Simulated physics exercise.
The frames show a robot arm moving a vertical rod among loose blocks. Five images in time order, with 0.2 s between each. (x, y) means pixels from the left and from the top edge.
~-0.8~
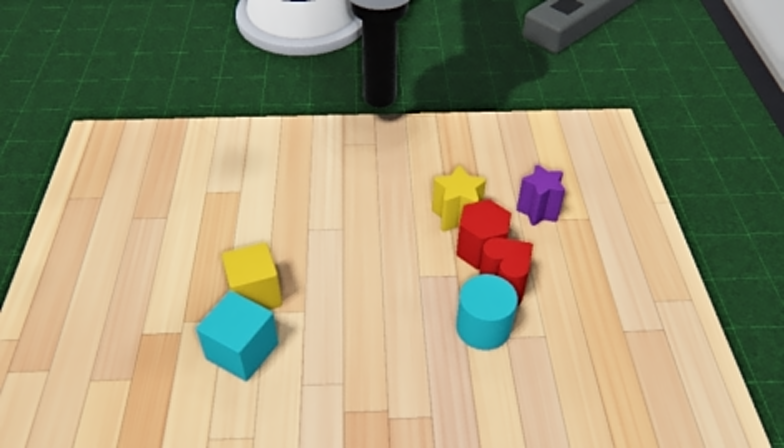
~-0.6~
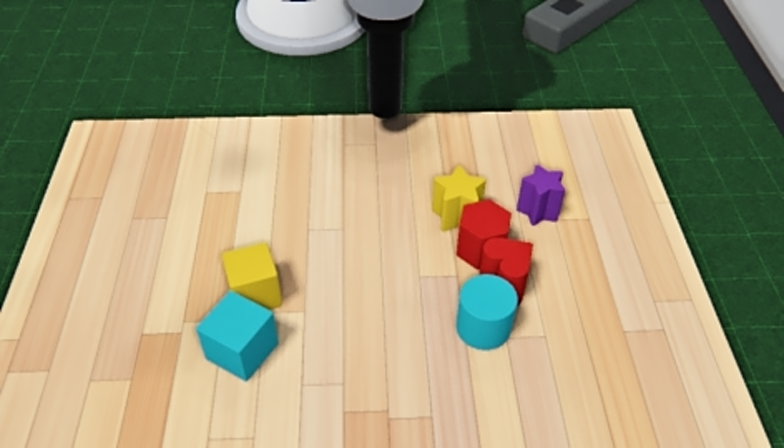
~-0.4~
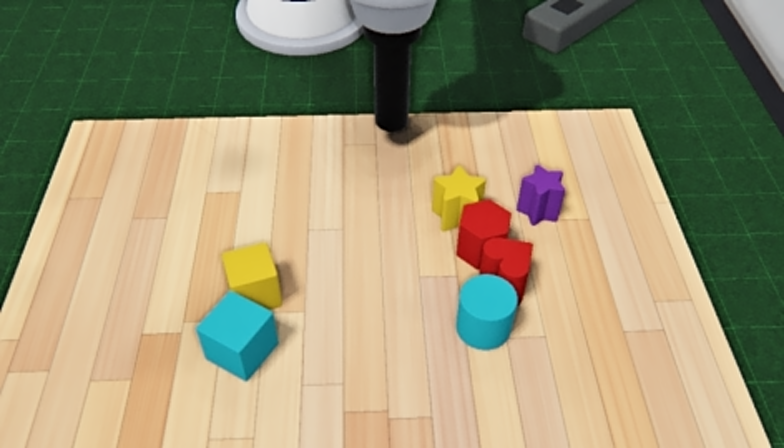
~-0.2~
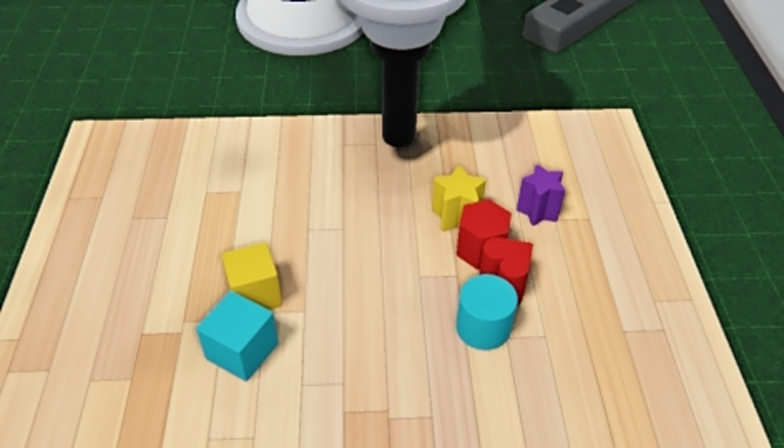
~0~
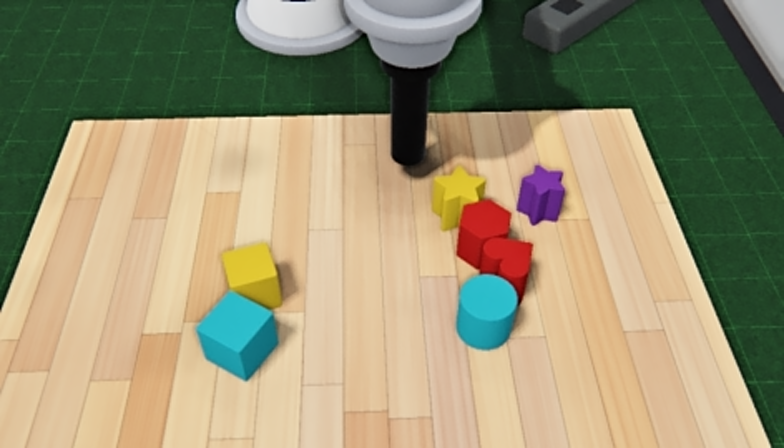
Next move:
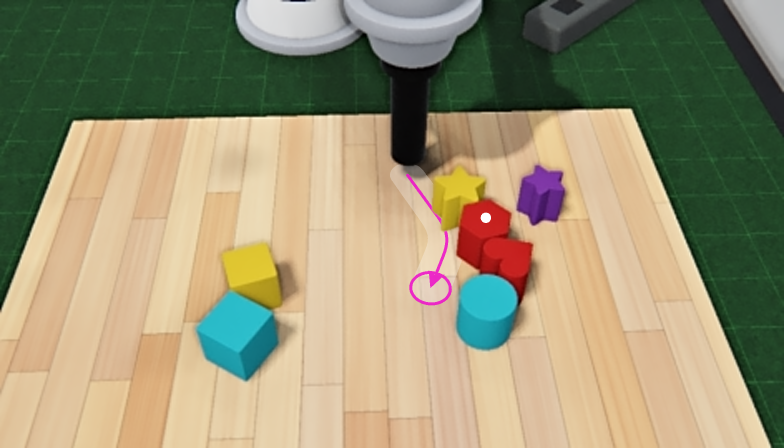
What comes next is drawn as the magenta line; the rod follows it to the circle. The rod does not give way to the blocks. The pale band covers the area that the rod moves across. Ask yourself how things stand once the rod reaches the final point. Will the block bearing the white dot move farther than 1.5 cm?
My answer is yes.
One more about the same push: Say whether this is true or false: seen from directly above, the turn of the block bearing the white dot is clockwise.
My answer: True.
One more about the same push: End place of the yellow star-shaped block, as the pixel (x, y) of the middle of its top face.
It is going to be at (487, 205).
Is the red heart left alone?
I expect not.
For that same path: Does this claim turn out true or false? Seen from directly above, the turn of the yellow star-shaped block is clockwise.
That claim is false.
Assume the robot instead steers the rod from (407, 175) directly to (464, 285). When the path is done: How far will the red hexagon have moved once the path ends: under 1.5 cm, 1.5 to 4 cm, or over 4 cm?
Covers 1.5 to 4 cm.
The drawn path runs from (407, 175) over (432, 208) and (446, 246) to (431, 288); the dot is on the red hexagon.
What follows on the original path. One third of the way, rod (433, 190); yellow star-shaped block (468, 189), turned 25° anticlockwise; red hexagon (490, 220).
Two thirds of the way, rod (448, 228); yellow star-shaped block (487, 205), turned 70° anticlockwise; red hexagon (522, 237), turned 35° clockwise; red heart (527, 274).
At the end, rod (432, 269); yellow star-shaped block (487, 205), turned 70° anticlockwise; red hexagon (522, 237), turned 35° clockwise; turquoise round block not moved; red heart (527, 274).
